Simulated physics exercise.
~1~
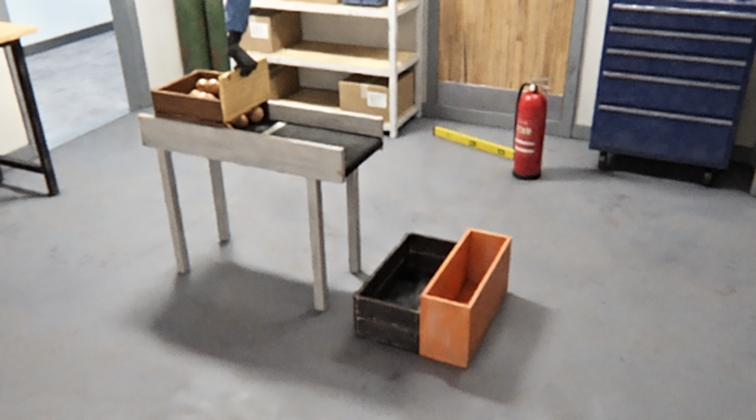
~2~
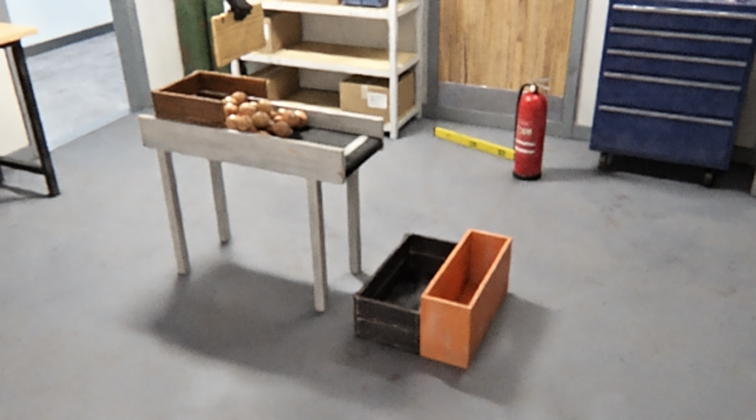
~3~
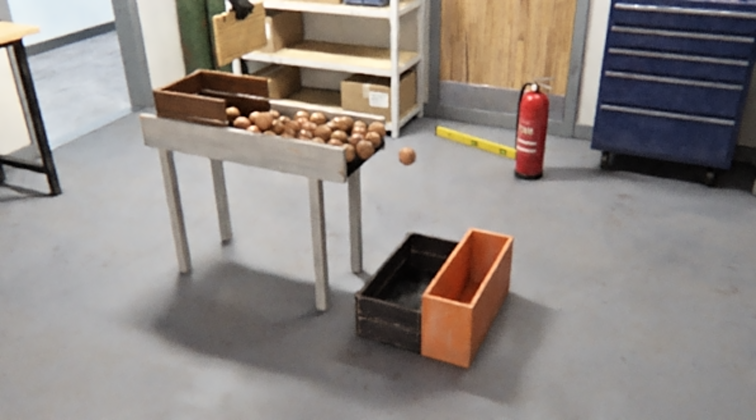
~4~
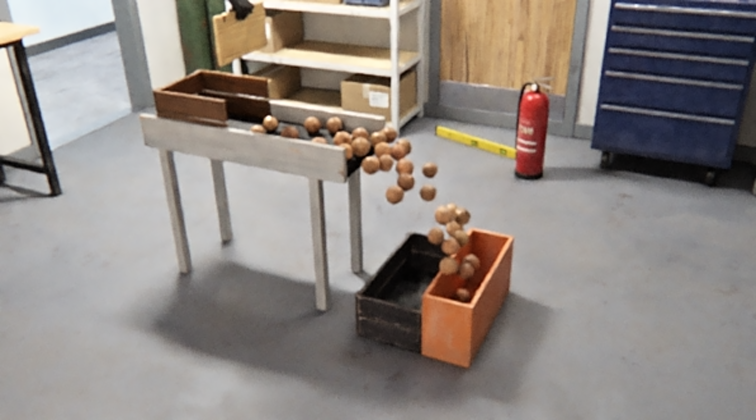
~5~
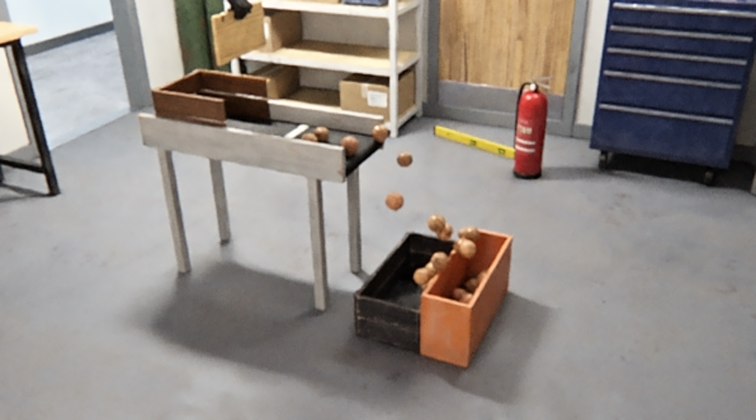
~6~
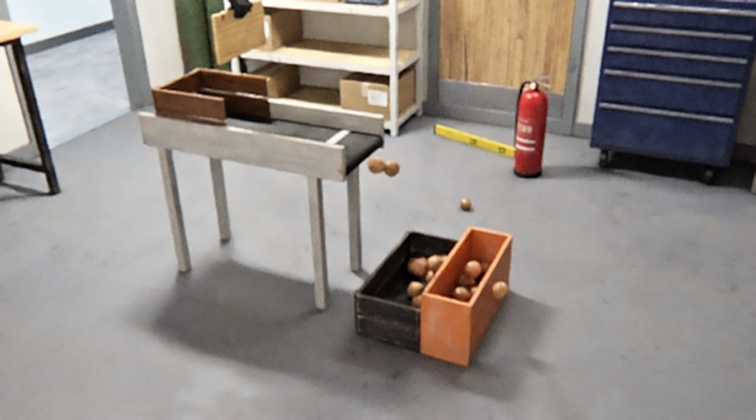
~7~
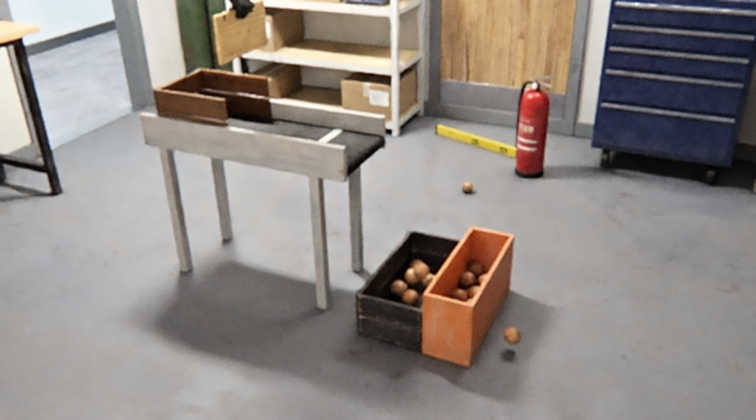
A dark-gloved hand lifts a wooden gate from a brown pen of onions at the left end of a grey-framed belt table, in a workshop seen from slightly above. Black and orange totes sit side by side on the floor at right, before shelves, a red extinguisher and a blue tool cabinet. The onions spill out and ride right along the dark belt. They pour off its end toward the totes, some bouncing up. The belt empties, leaving onions in both totes, with one on the floor behind and another at right of the orange tote.
